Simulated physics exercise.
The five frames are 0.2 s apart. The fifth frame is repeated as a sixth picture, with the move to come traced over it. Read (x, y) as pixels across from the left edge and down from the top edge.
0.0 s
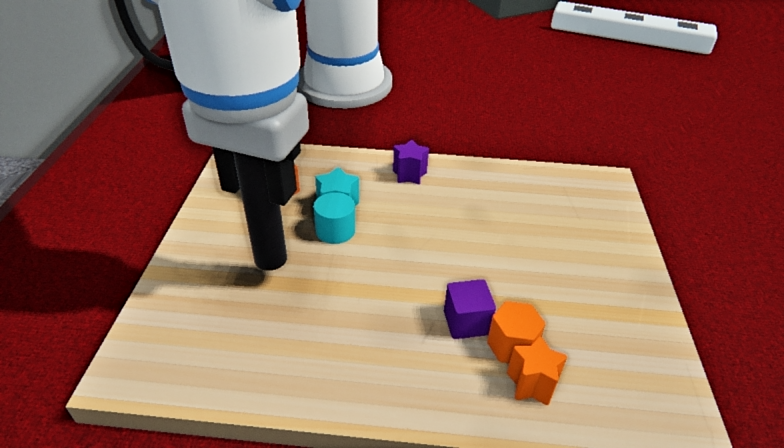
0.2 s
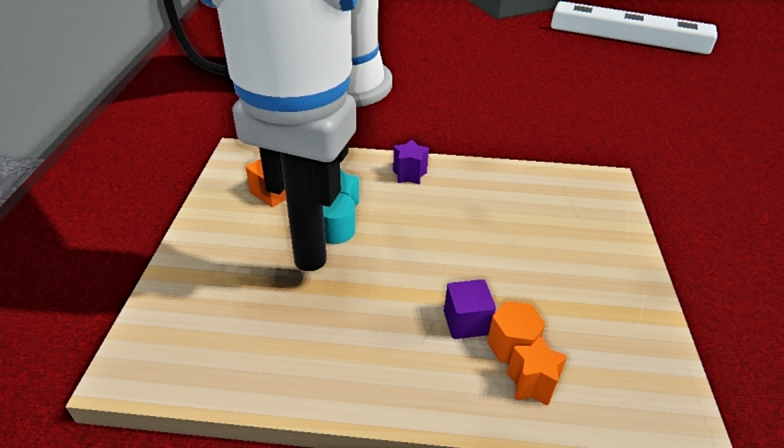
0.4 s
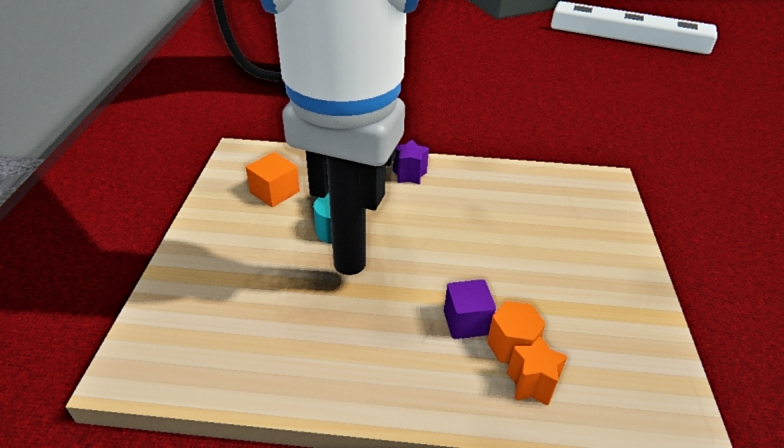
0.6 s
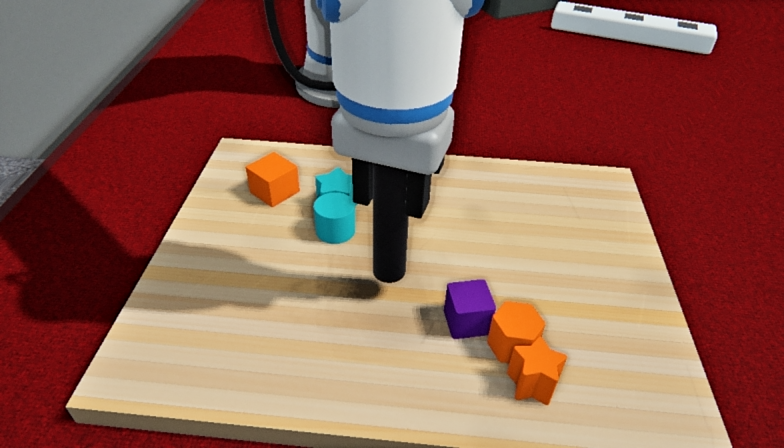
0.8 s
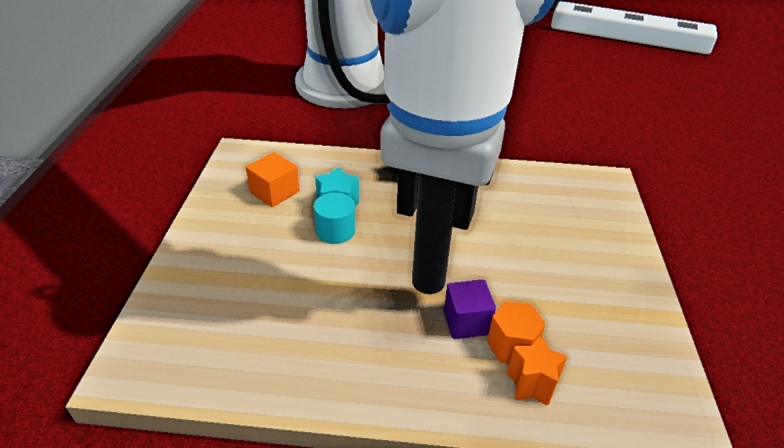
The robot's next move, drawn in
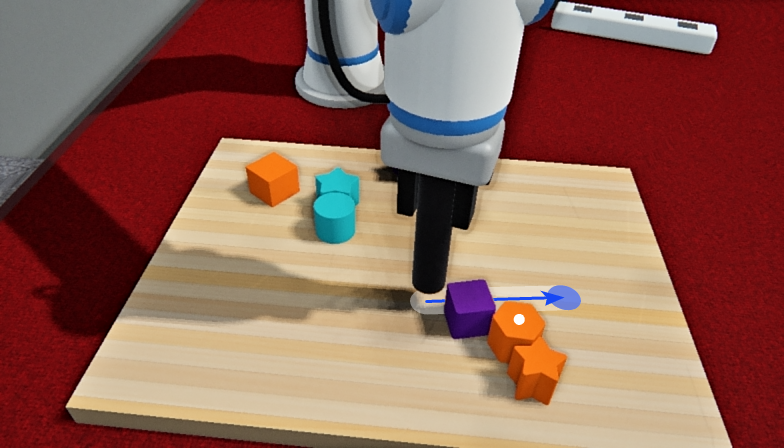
A white robot arm with blue bands and a black post at its lower end stands over a pale wooden board on a red surface, seen from above at an angle. An orange cube, a teal star and cylinder and a purple star sit towards the back, with a purple cube, orange hexagon and orange star at front right. The arm sweeps the post rightward, close to the purple cube, while the blocks and camera stay still.
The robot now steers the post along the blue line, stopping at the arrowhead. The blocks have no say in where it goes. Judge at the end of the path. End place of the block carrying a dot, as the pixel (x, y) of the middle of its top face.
I expect it at (539, 336).
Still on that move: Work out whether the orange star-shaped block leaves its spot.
In the end it has been moved.
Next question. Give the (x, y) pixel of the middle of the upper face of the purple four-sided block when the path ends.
That would be at about pixel (512, 301).
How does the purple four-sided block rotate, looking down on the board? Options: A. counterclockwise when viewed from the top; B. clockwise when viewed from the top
B.
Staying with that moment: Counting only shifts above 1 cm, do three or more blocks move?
Answer: Yes.
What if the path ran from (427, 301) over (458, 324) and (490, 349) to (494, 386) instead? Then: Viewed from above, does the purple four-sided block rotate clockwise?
No, I don't think so.
Drawn move, in a line from (427, 301) to (564, 297); the dot is on the orange hexagonal block.
The first path, step by step. One third of the way, post (477, 281); purple four-sided block (499, 303), turned 50° clockwise; orange hexagonal block (537, 331); orange star-shaped block (553, 369), turned 20° clockwise.
Two thirds of the way, post (524, 280); purple four-sided block (512, 301), turned 100° clockwise; orange hexagonal block (539, 336), turned 15° anticlockwise; orange star-shaped block (557, 375), turned 15° clockwise.
At the end, post (571, 278); purple four-sided block (512, 301), turned 100° clockwise; orange hexagonal block (539, 336), turned 15° anticlockwise; orange star-shaped block (557, 375), turned 15° clockwise.
